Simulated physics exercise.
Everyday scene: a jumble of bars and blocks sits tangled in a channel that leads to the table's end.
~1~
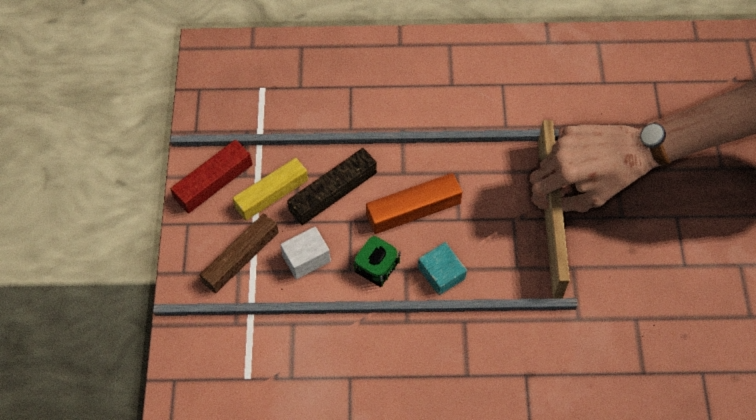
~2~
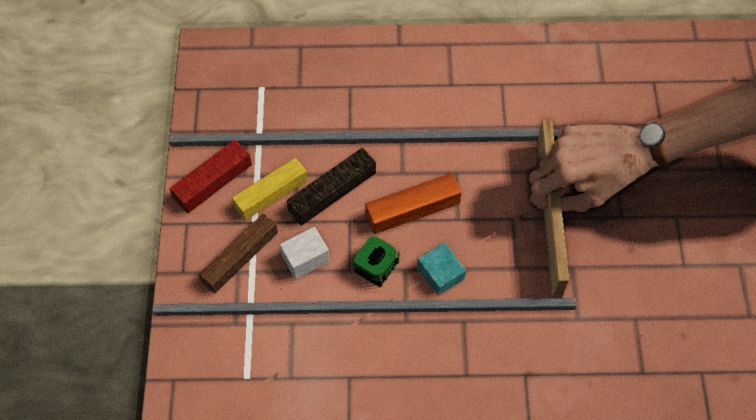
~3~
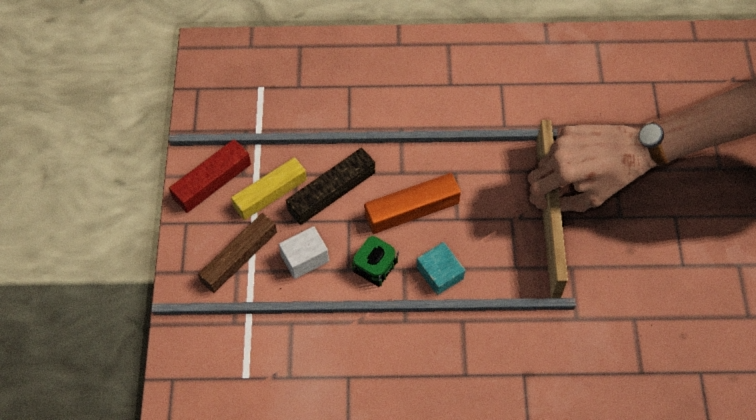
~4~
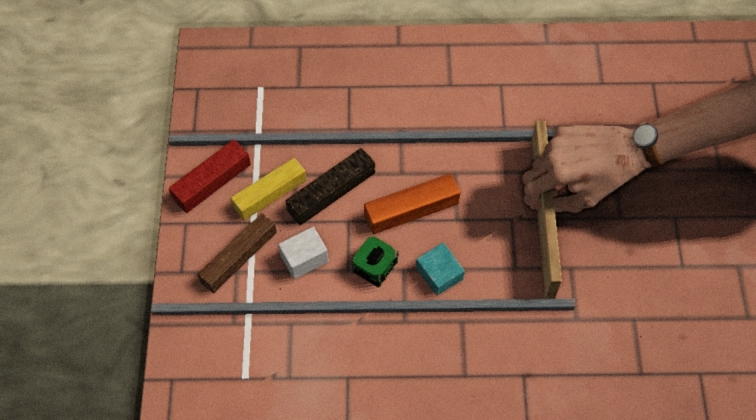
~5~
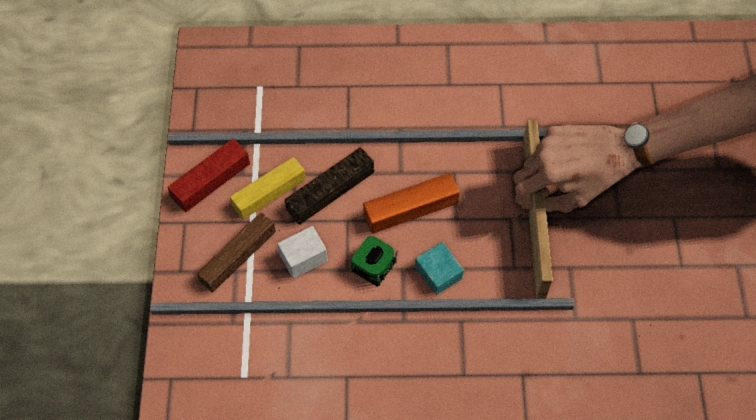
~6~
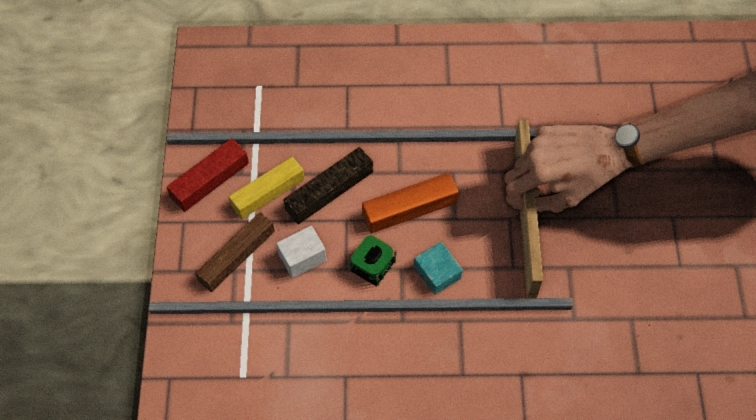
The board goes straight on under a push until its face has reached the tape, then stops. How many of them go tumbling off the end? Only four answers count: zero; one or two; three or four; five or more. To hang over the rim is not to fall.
Only one or two.
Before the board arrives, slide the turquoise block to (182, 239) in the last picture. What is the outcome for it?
In that case it goes down.
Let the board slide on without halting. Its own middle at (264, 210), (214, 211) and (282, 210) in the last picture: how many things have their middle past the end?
Per position: 0 / 3 / 0.
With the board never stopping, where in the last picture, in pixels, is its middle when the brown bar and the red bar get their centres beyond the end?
With the brown bar it sits around (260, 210), with the red bar around (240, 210).
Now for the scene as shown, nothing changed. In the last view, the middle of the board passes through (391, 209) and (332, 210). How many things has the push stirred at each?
At the first spot 4, then 7.
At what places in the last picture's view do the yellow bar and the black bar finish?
Looks like one lands around (202, 174), and the other around (210, 191).
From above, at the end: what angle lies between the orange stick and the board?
About 45°.
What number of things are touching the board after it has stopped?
Looks like 3 of them, all told.
Soon after, none off yet; red bar at rest near (208, 175); brown bar at rest near (236, 252); yellow bar at rest near (267, 188).
After that, none off yet; red bar at rest near (208, 175); brown bar displaced a little near (191, 256); yellow bar displaced a little near (242, 178).
In the end, the number that fall off is one or two; gone, brown bar.
